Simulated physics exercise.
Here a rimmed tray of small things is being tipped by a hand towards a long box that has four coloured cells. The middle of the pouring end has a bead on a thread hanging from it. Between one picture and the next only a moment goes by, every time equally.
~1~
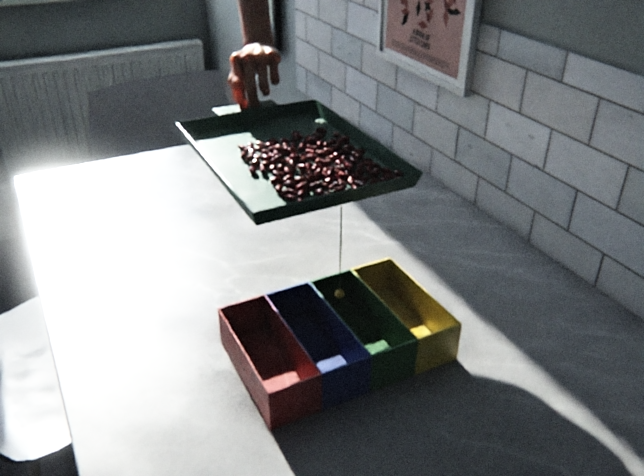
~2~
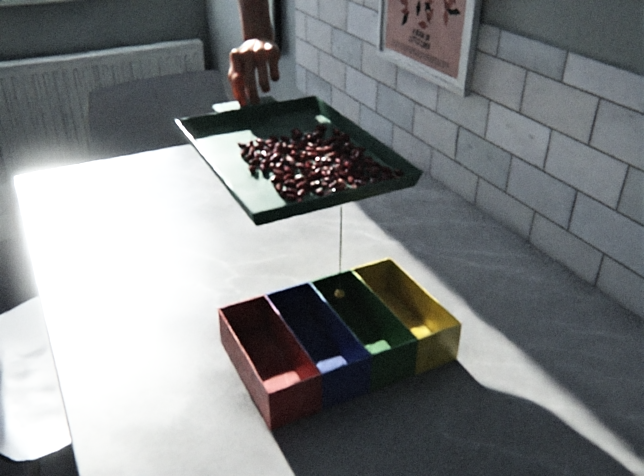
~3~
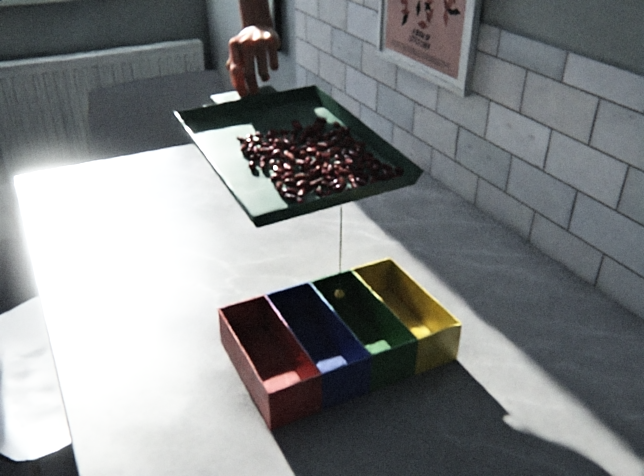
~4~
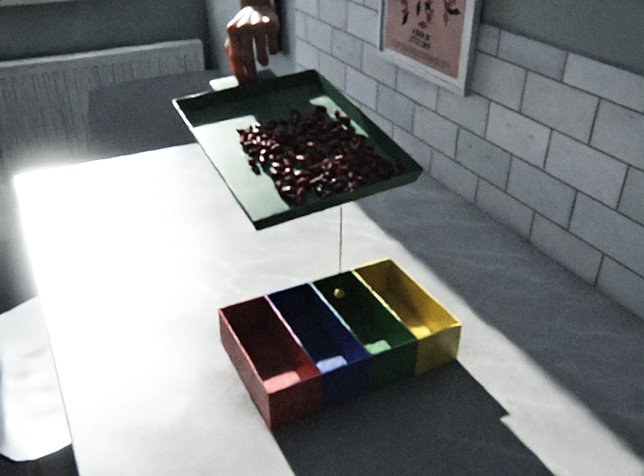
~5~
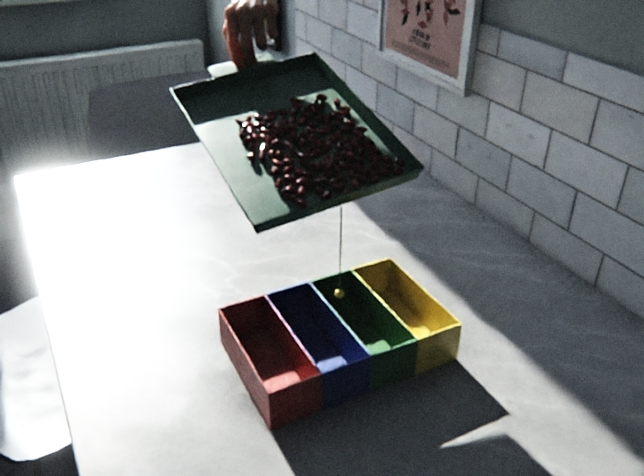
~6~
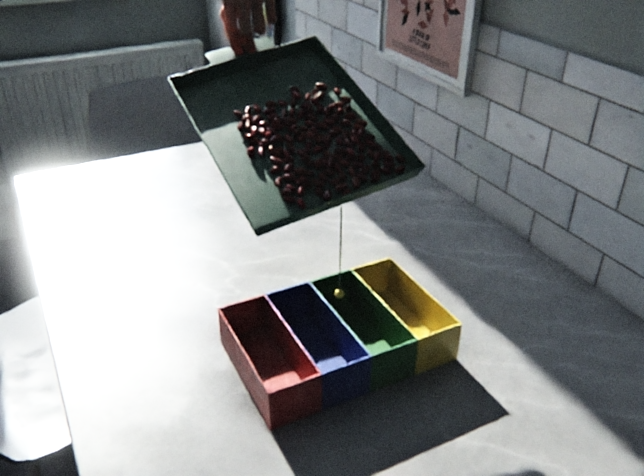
A hand at the top holds the far edge of a dark green rimmed tray of dark red kidney beans above a pale table, seen from above by a still camera, beside a white brick wall with a framed poster. Below sits a box with red, blue, green and yellow cells, a small bead hanging on a thread above it. The hand steadily raises the tray's far edge, slanting it towards the viewer with its near left corner dipping slightly, while the shadow on the table shifts.
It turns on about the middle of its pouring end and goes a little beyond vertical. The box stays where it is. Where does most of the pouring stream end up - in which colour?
In the red one.
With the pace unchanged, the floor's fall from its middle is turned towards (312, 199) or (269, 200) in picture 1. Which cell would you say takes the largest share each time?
First: That red cell, second: The red cell.
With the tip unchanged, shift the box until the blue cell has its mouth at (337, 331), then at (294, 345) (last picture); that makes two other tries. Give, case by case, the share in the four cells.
First case: Some 90 %; second case: Some 100 %.
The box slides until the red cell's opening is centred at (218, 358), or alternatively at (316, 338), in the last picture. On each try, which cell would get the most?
Try 1 - the blue cell; try 2 - the red cell.
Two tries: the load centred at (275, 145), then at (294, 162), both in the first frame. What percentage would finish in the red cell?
Roughly 70 per cent, then roughly 60 per cent.
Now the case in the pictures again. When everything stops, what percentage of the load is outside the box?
It comes to some 0 in a hundred.
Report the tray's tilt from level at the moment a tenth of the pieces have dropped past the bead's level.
Somewhere near 80 degrees, I'd say.
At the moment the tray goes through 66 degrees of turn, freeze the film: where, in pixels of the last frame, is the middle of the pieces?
In the last view, the load is centred near (297, 186).
Soon, tray tipped steeply; nearly all on the tray; a small part falling or outside the box.
A while on, tray tipped past a quarter turn; about a third on the tray; about a quarter in the red cell; a small part in the blue cell; about a third falling or outside the box.
Towards the end, tray tipped past a quarter turn; about two thirds in the red cell; about a quarter in the blue cell; a small part in the green cell; a small part falling or outside the box.
Finally, tray tipped past a quarter turn; about two thirds in the red cell; about a quarter in the blue cell; a small part in the green cell; none in the yellow cell; a small part outside the box.
